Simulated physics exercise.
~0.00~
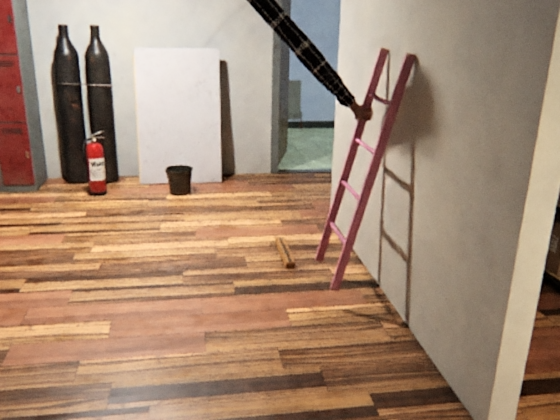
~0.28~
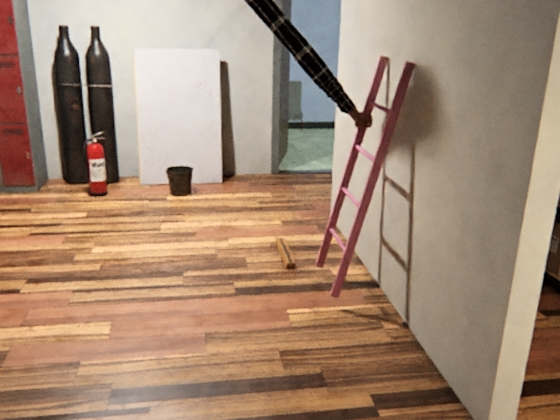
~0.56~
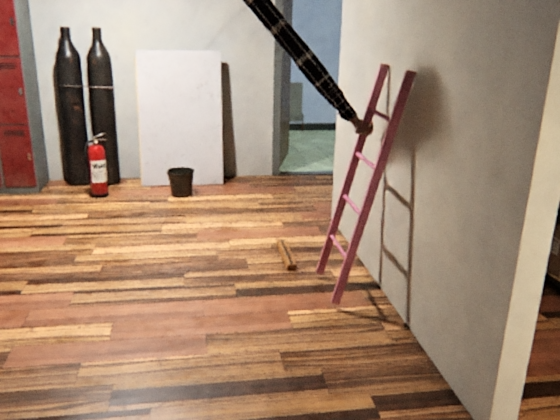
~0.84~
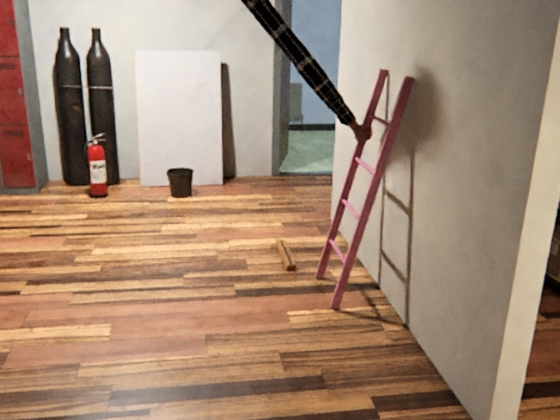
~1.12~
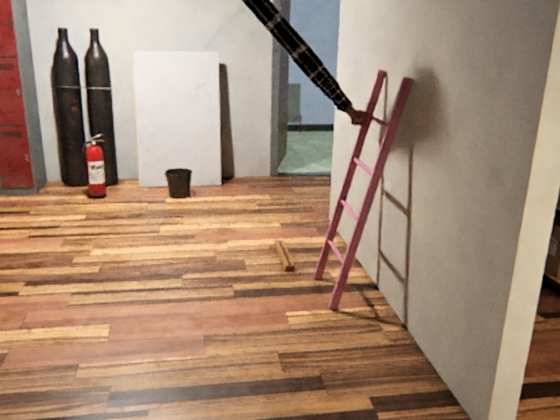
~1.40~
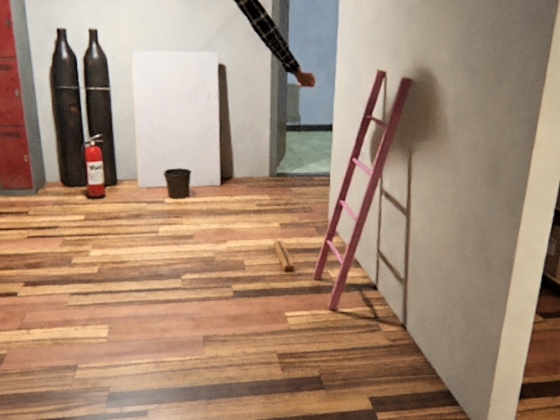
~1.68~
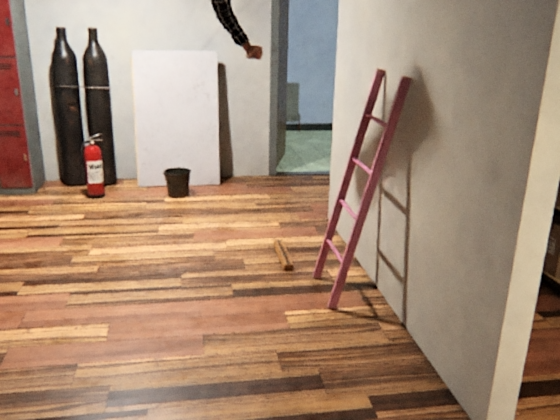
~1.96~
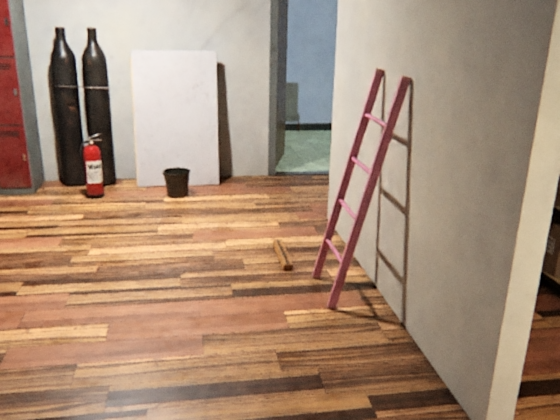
A pink ladder-like rack, held near its top by a hand in a dark checked sleeve, leans at a slant beside a pale wall on the right. Around it lies a striped wooden floor, with a red fire extinguisher, two dark cylinders, a white board and a small black bucket at the back. The hand lowers the rack slightly until its feet settle on the floor and its top rests toward the wall. The fingers then let go, and the arm draws back up and to the left, out of view. The rack stays leaning in place, upright and still.
